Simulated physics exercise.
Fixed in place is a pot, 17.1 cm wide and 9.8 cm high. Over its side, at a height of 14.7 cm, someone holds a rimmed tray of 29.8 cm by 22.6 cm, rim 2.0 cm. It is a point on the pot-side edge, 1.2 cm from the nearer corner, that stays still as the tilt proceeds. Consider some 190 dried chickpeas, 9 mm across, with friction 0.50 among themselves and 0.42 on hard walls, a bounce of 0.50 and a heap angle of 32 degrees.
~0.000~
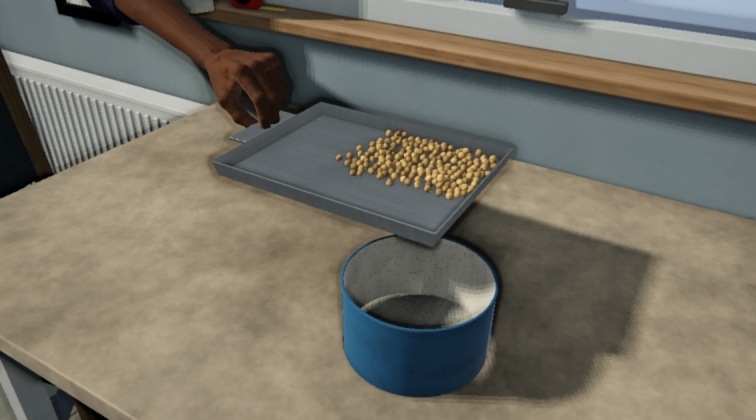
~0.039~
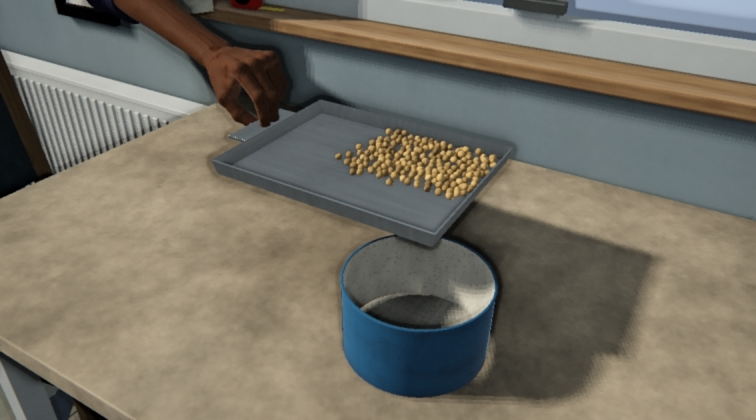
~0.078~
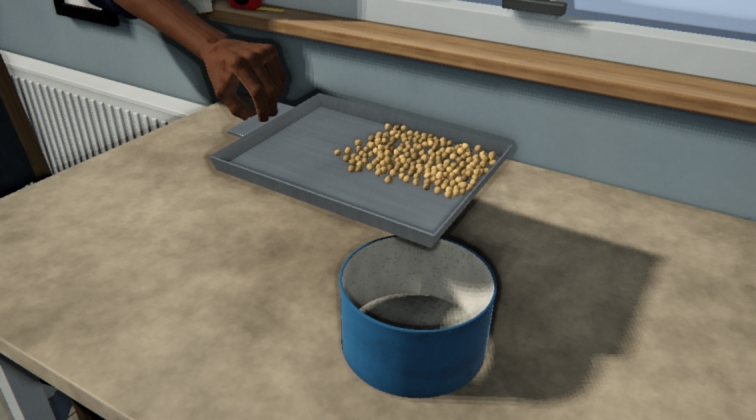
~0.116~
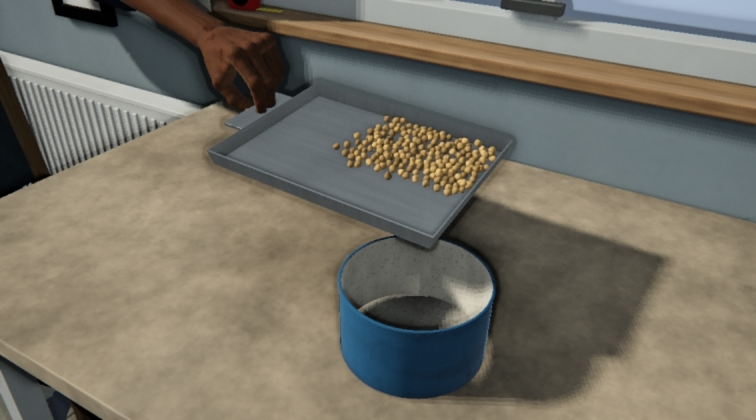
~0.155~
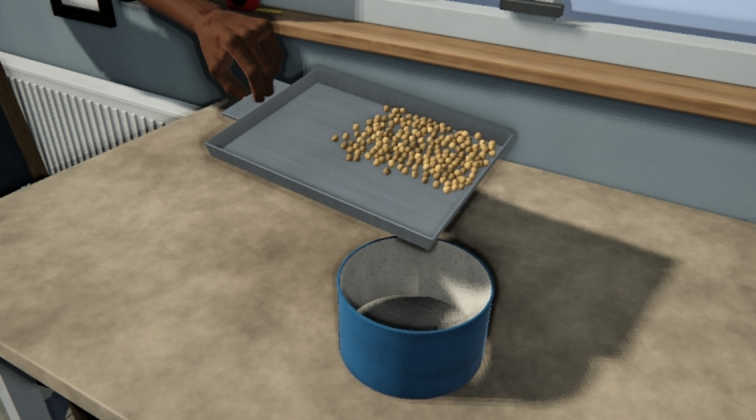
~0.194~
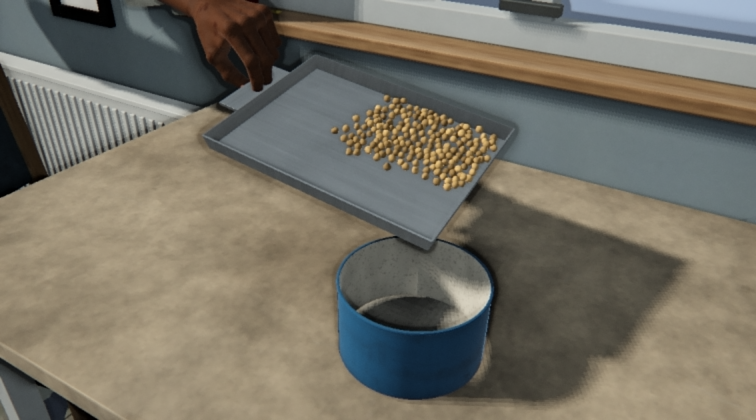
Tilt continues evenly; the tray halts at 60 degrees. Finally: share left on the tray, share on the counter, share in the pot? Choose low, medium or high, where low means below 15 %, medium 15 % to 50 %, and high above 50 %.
Shares - tray: High, counter: Low, pot: Medium.
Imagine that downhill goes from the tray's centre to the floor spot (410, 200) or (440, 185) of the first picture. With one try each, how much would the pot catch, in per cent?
The share comes to about 10 in a hundred, then about 0 in a hundred.
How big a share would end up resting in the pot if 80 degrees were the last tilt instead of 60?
About 75 in a hundred would end up in the pot.
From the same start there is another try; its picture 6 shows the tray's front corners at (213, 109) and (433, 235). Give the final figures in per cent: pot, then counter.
Per cent by place - pot 0, counter 5.
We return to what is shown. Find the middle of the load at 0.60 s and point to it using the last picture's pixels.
Around (438, 165).
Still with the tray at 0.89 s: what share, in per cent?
Of the load, some 80 percent.
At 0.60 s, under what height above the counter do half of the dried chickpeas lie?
Height: Around 22 cm.
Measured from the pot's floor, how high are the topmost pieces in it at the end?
Height: Approx. 1.5 cm.
Then, at 0.44 s, tilt 37 degrees; the tray holds 100 %, the pot 0 %.
After 0.60 s, tilt 52 degrees; the tray holds 100 %, the pot 0 %.
After 0.89 s, tilt 60 degrees; the tray holds 80 %, the pot 10 %.
In the end, at 1.8 s, tray 75 %, counter 5 %, pot 25 %.
